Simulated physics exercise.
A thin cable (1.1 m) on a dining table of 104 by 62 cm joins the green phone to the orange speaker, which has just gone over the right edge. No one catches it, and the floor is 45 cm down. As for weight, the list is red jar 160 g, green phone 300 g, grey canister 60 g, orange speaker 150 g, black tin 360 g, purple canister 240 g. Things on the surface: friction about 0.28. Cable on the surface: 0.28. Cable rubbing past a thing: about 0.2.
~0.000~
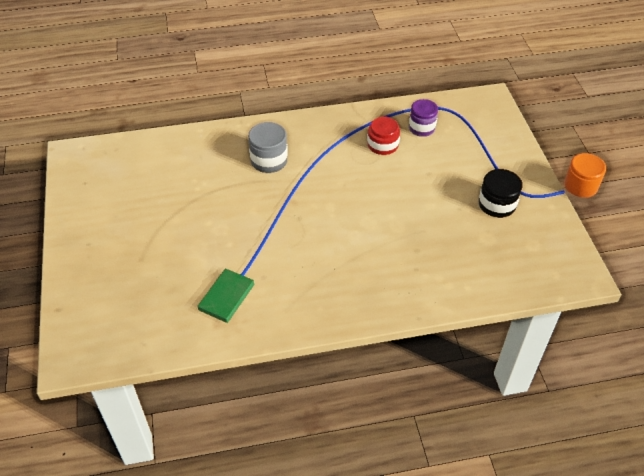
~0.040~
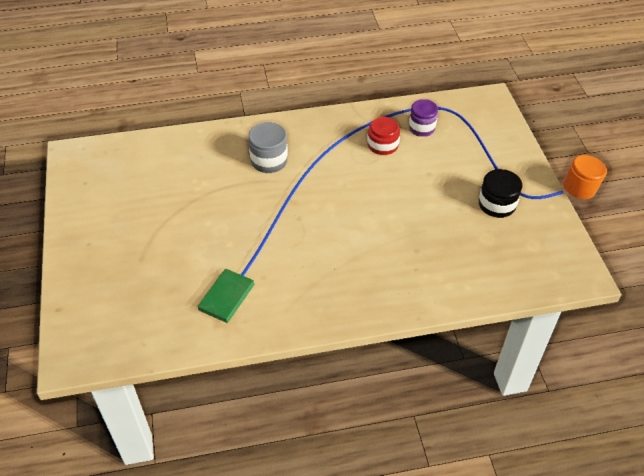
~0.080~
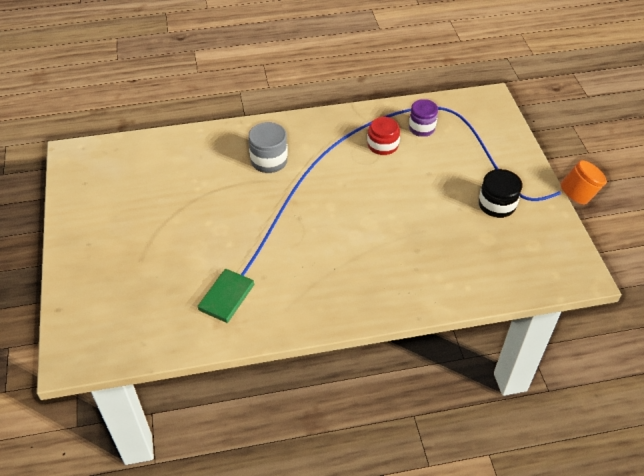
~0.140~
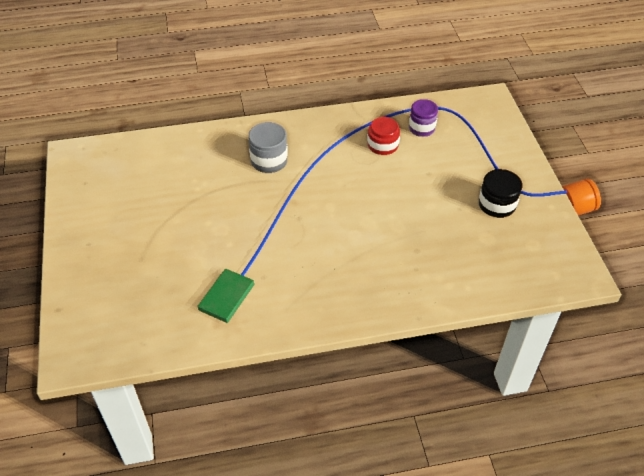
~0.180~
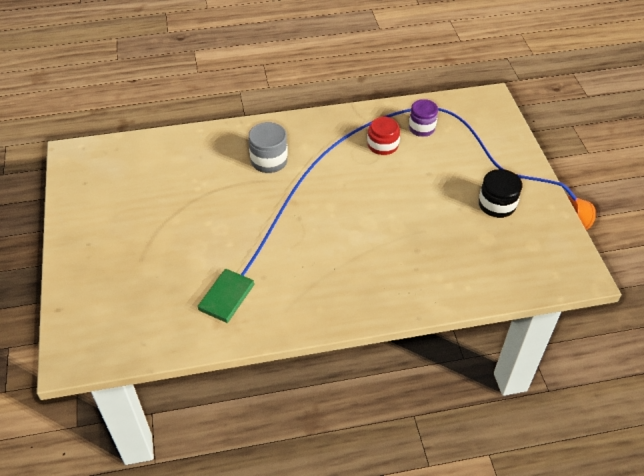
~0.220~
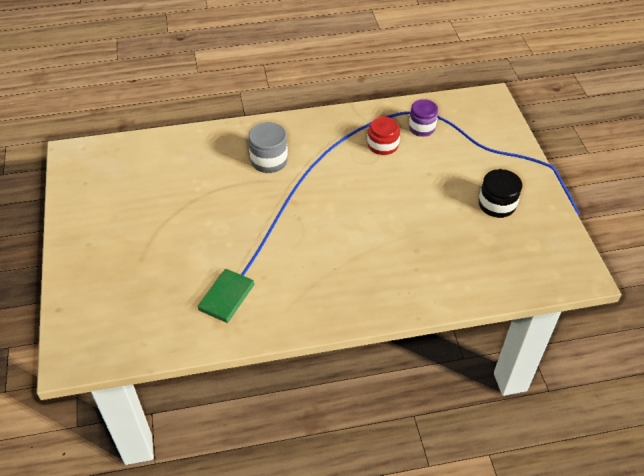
The footage shows a table holding several small containers and a green rectangular object with a blue cable attached, while an orange cylinder at the right edge tilts and drops out of sight, drawing the cable's right section over the edge.
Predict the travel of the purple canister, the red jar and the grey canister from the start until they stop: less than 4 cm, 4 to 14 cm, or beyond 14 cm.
At the end, the purple canister makes a medium trip. The red jar makes a medium trip. The grey canister makes a short trip.
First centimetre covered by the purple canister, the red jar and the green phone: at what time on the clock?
Clock readings - purple canister 0.30 s, red jar 0.32 s, green phone 0.32 s.
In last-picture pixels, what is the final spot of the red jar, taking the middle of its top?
Around (417, 151).
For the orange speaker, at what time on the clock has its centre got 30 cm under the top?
It happens at 0.38 seconds on the clock.
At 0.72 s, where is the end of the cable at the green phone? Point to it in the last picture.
It's at around pixel (266, 260).
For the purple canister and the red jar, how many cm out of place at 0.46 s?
Purple canister: 8 cm; red jar: 6 cm.
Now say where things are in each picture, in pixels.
In the first picture, purple canister (425, 107); red jar (385, 126); grey canister (267, 134); cable runs through (468, 123) (317, 161) (268, 234).
In the second picture, orange speaker (589, 166); cable runs through (268, 234).
In the third picture, orange speaker (583, 182); cable runs through (268, 234).
In the fourth picture, orange speaker (579, 198); cable runs through (268, 234).
In the fifth picture, orange speaker (574, 214); cable runs through (538, 179) (268, 234).
In the sixth picture, purple canister (425, 107); red jar (385, 126); grey canister (267, 134); cable runs through (559, 179) (468, 137) (317, 161) (268, 234).
At 0.5 s, the cable's tail end at (257, 266); purple canister 7 cm off its start, red jar 5 cm off its start, orange speaker over the edge.
At 0.7 s, the cable's tail end at (266, 260); red jar 10 cm off its start, purple canister 9 cm off its start, orange speaker over the edge.
At 1.0 s, the cable's tail end at (266, 260); red jar 10 cm off its start at (417, 151), purple canister 9 cm off its start at (440, 135), orange speaker over the edge.
At 1.2 s, the cable's tail end at (266, 260); red jar 10 cm off its start, purple canister 9 cm off its start, orange speaker over the edge.
At 2.4 s, the cable's tail end at (266, 260); red jar 10 cm off its start at (417, 151), purple canister 9 cm off its start at (440, 135), grey canister 0 cm off its start at (268, 134), orange speaker over the edge.
